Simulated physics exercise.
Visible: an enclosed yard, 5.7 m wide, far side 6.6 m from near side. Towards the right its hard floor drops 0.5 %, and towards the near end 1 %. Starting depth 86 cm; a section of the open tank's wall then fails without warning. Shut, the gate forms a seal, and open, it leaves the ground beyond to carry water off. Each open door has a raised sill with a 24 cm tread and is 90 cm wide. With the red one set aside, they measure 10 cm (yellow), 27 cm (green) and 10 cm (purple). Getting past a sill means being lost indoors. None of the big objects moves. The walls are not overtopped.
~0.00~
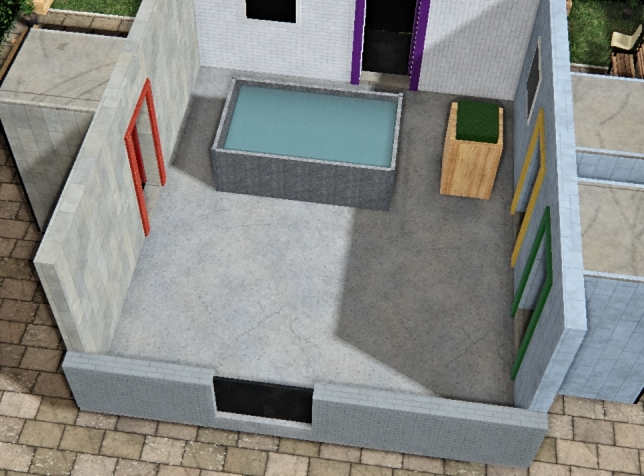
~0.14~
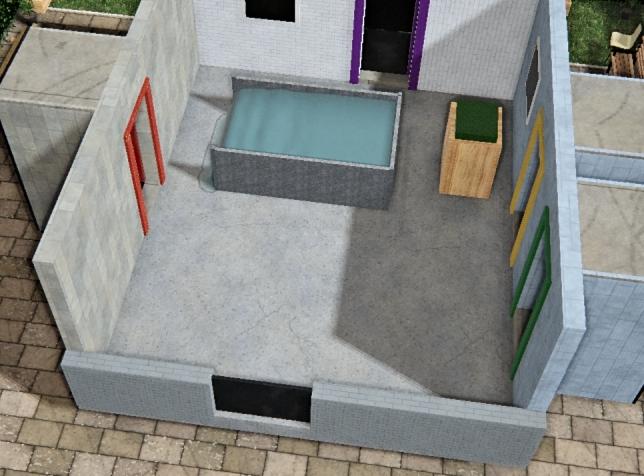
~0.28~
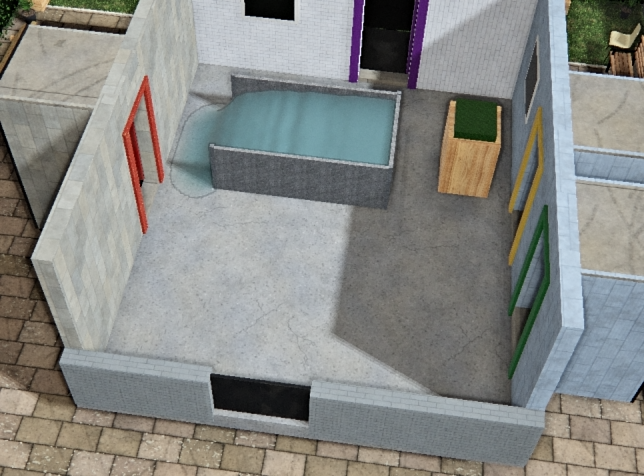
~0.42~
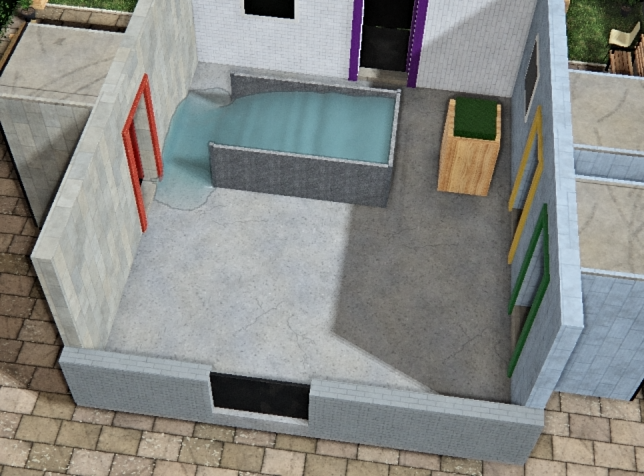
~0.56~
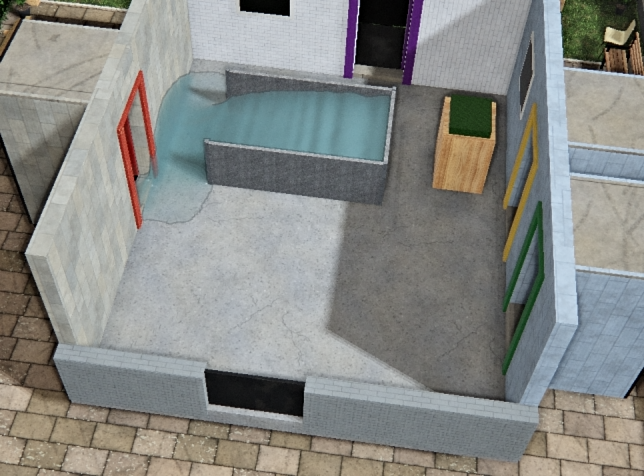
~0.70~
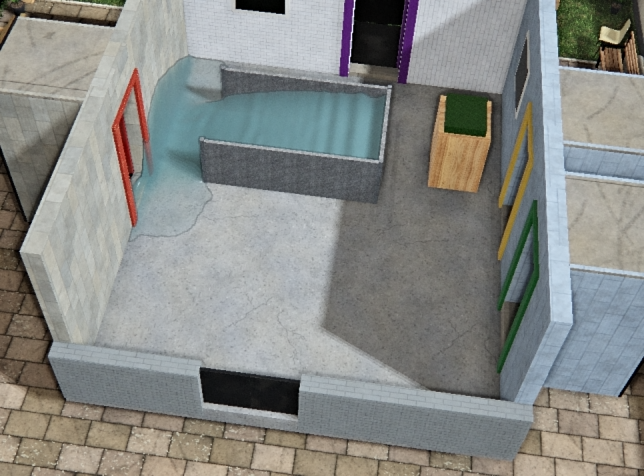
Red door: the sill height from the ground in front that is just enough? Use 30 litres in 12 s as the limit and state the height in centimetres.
29 cm.
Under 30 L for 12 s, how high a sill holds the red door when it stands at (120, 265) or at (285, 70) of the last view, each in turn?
Roughly 8.5 cm for the first and 11.0 cm for the second.
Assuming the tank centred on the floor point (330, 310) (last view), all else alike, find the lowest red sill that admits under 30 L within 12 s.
At least some 22 centimetres tall.
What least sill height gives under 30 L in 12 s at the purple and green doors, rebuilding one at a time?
About 9.5 cm at purple and about 12.5 cm at green.
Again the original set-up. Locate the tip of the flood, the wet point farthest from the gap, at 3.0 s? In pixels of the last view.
Lab note: Front tip approx. at (399, 418).
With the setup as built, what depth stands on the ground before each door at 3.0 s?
Door by door, in centimetres - purple 7, green 0, yellow 0, red 19.
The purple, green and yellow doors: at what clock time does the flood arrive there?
Door purple 1.8 s / door green 4.0 s / door yellow 3.6 s.
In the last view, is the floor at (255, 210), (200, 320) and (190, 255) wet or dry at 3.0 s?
In the order asked: Untouched, soaked, soaked.
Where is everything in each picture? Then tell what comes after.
The first frame shows still water, 86 cm deep, in the open tank at (310, 125); the red door at (147, 164) is dry.
In the second frame, the gap is at (228, 138), the front 0.3 m out at (203, 184); the back of the open tank holds 86 cm.
In the third frame, water pours out at (227, 139) and has run 0.8 m, to (175, 173); about 14 cm deep outside, 86 cm at the back.
In the fourth frame, water pours out at (227, 139) and has run 1.0 m, to (156, 195); about 19 cm deep outside, 86 cm at the back.
In the fifth frame, the gap is at (222, 137), the front 1.3 m out at (137, 204); the back of the open tank holds 85 cm.
In the sixth frame, the front is at (131, 234), 1.6 m from the gap at (217, 135); 3.1 m2 of floor is wet, 77 cm left at the back; water is at the red door at (134, 155).
After 1.4 s water covers 20 % of the floor, deepest (63 cm) near (188, 60); 27 cm at the red door, 55 litres in over its 9 cm sill.
After 3.0 s water covers 55 % of the floor, deepest (38 cm) near (184, 74); 19 cm at the red door, 194 litres in over its 9 cm sill.
After 12.0 s water covers 100 % of the floor, deepest (20 cm) near (85, 375); 9 cm at the red door, 260 litres in over its 9 cm sill.
At the red door as built, the water arrived by 0.6 s and peaked near 33 cm at 0.7 s.
Run again over the same 12 s with other heights there, 46 litres in over 25.5 cm, 12 litres over 34 cm. The limit of 30 litres is kept from about 29 cm up.
